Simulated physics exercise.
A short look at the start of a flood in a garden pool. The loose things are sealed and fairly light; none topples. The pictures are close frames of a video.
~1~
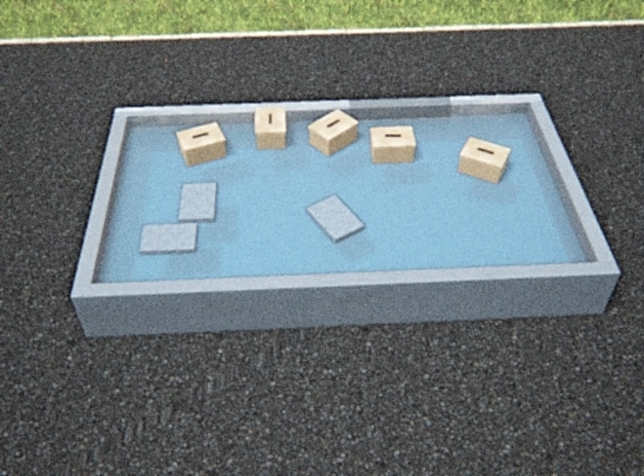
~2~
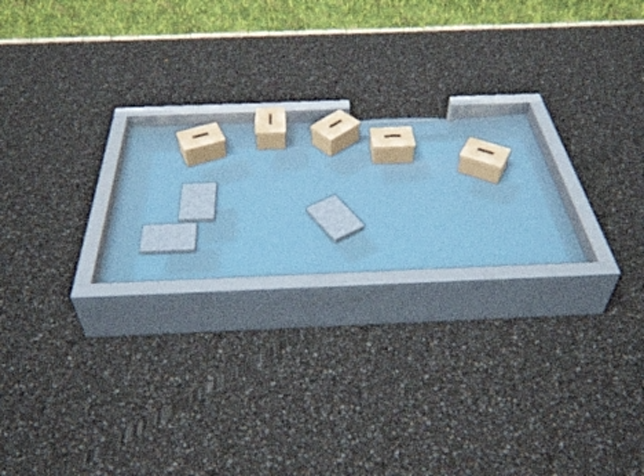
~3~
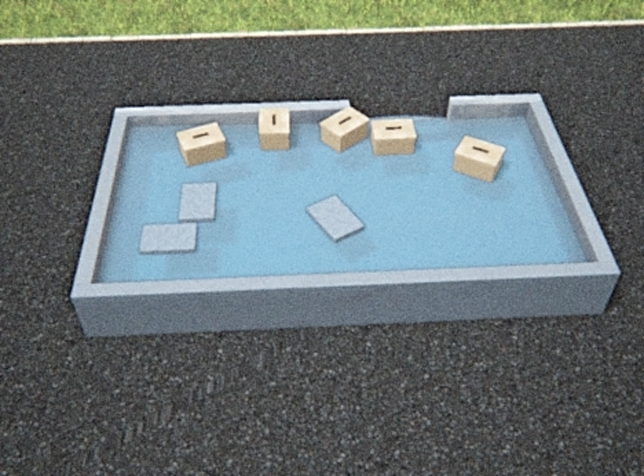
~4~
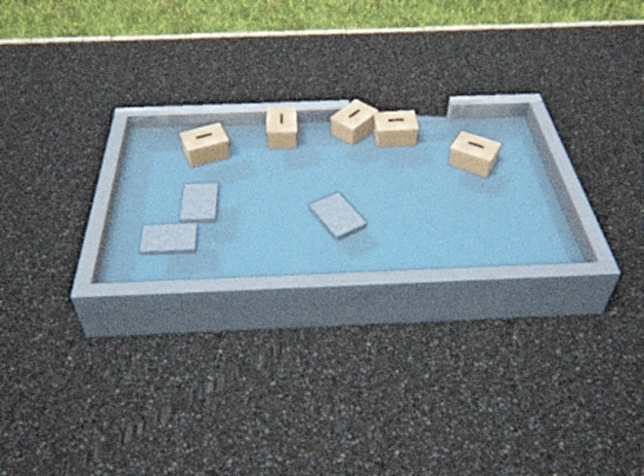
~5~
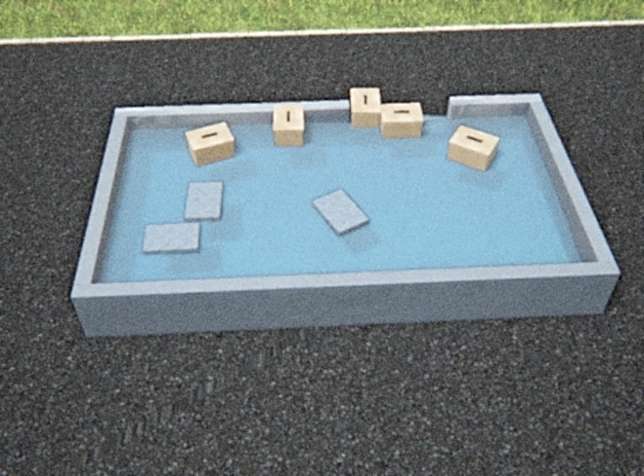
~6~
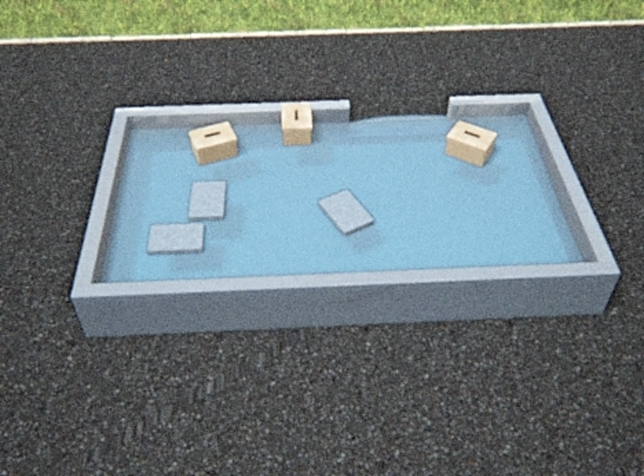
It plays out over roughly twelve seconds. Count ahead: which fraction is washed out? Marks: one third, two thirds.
That comes to one to two thirds.
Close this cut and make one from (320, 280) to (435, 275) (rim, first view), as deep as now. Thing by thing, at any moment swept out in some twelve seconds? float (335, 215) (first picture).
Answer: Gone.
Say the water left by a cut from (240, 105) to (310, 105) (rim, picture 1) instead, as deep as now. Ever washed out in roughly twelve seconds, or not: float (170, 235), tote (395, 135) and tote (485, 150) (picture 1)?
In turn: Kept in, carried outside, still in.
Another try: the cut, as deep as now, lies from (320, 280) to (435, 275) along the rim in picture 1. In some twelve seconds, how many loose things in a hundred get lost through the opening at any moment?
Some 10 per cent.
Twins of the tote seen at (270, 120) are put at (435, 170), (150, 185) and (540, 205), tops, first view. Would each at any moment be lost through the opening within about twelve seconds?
One after the other: Washed out, still in, still in.
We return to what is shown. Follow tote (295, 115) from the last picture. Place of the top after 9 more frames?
Near (366, 117).
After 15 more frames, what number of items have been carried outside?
4 of them.
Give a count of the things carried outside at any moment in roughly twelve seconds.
It comes to 4.
A moment on, 2 of 8 are out; 6 afloat.
Next, 3 of 8 are out; 5 afloat.
Later, 4 of 8 are out; 4 afloat.
In the end, 4 of 8 are out; 4 afloat.
